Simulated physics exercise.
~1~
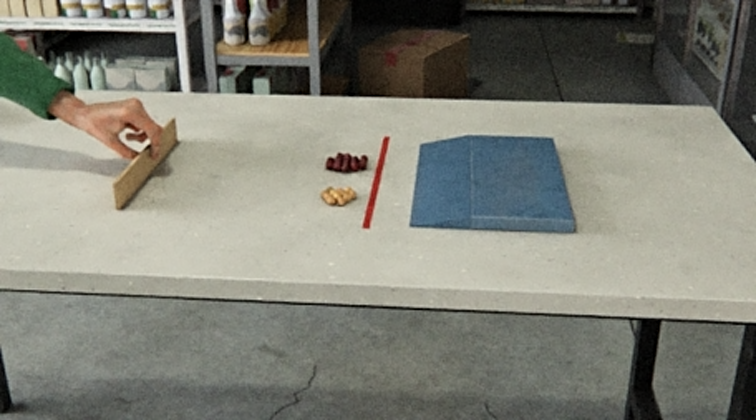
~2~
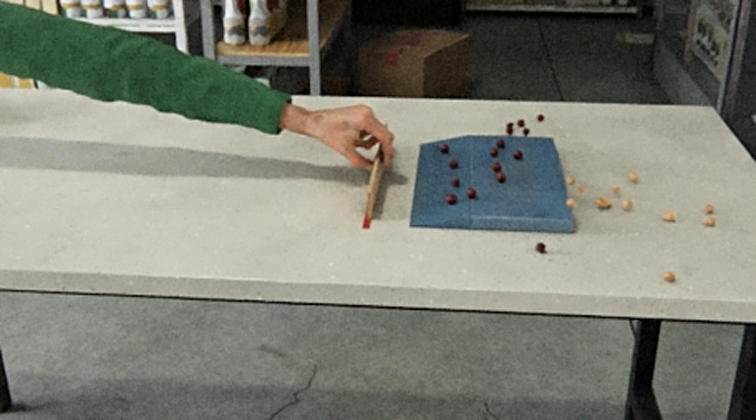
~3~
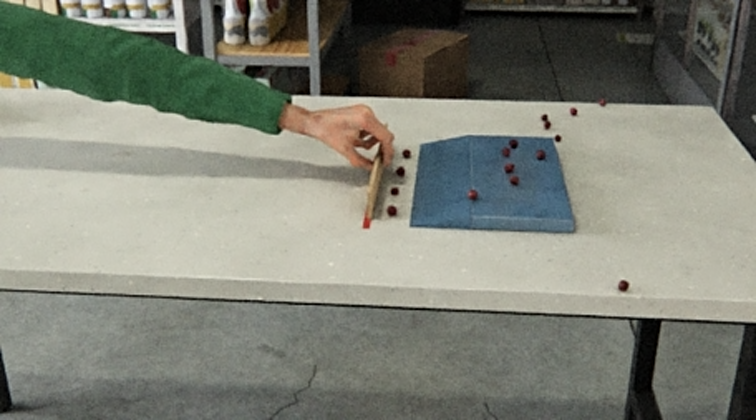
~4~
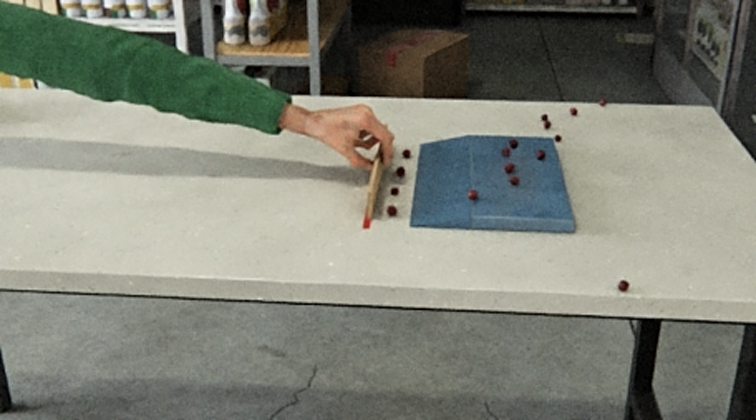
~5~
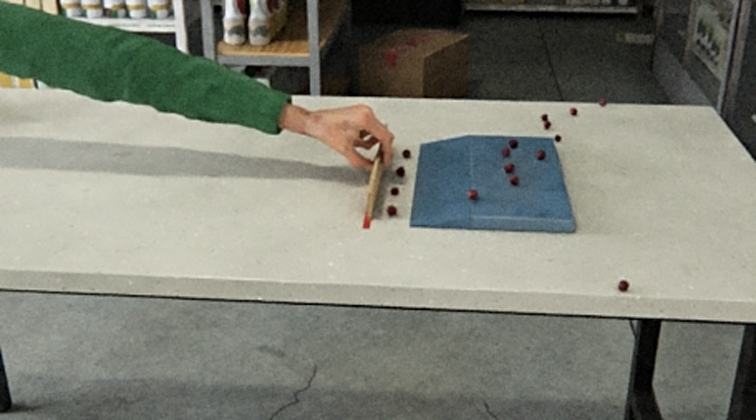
A hand sweeps card to red tape, scattering dark beads across the ramp, pale ones beyond view.
